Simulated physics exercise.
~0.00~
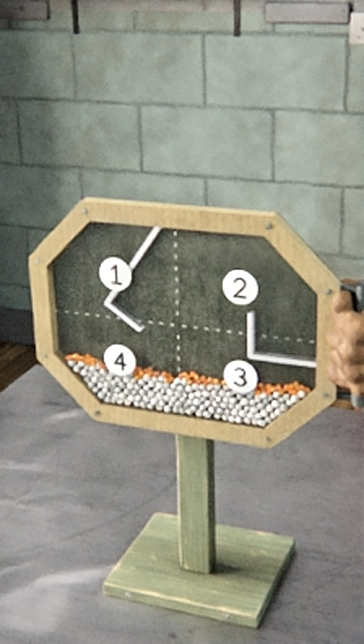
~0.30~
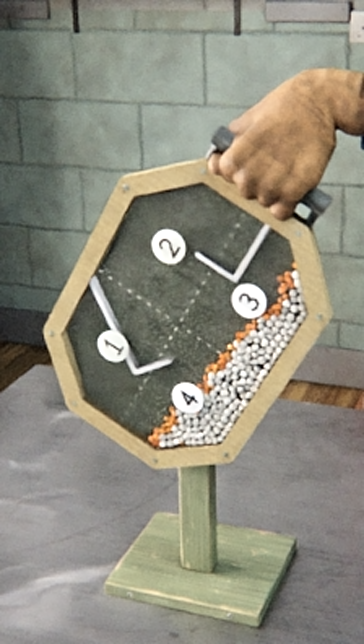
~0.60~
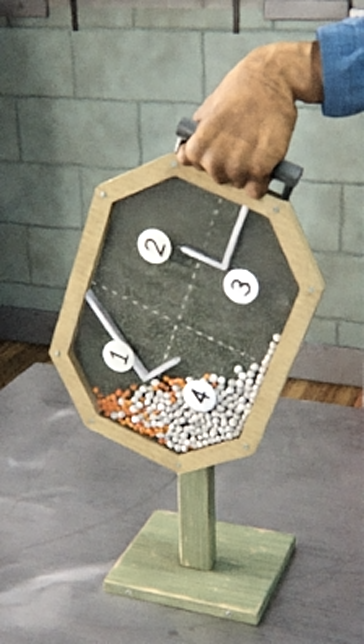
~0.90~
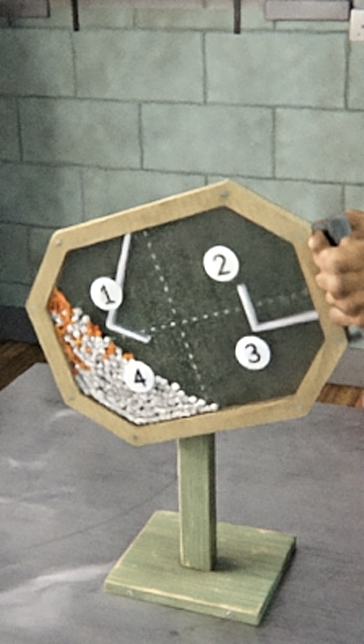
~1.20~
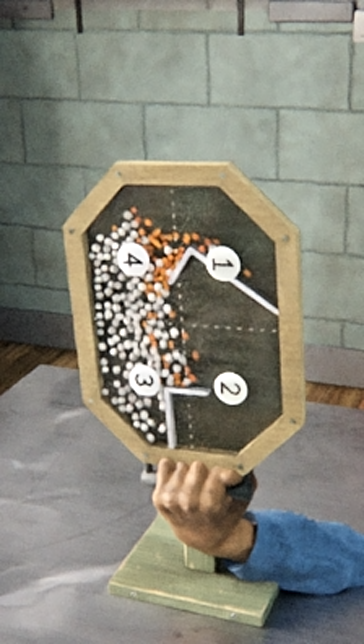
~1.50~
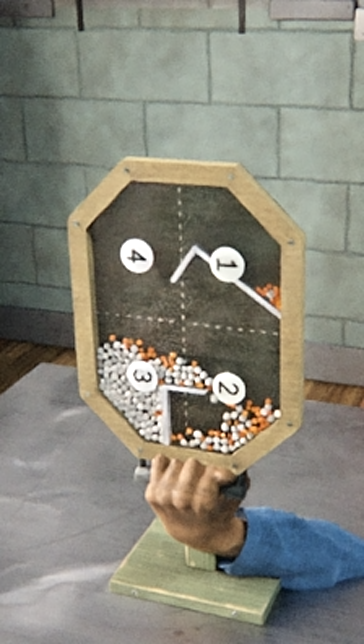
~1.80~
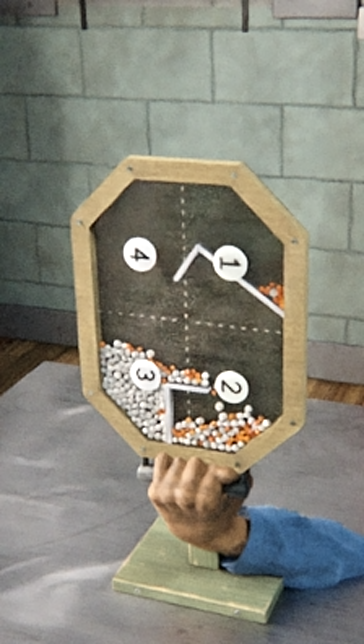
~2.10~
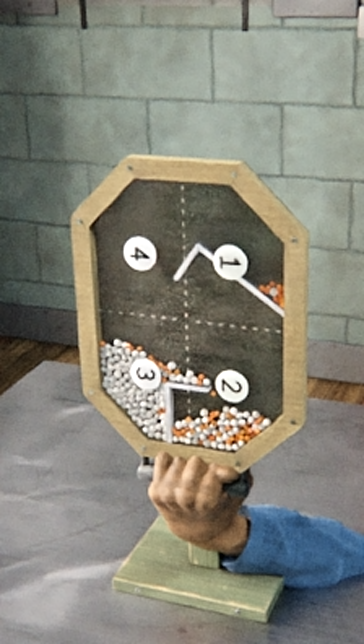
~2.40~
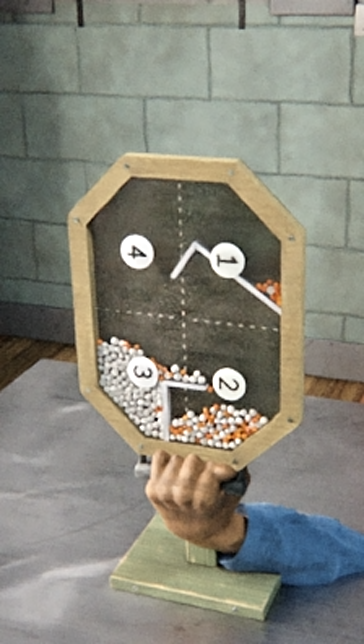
A hand turns the framed case anticlockwise, then clockwise onto its side, and the beads settle low.
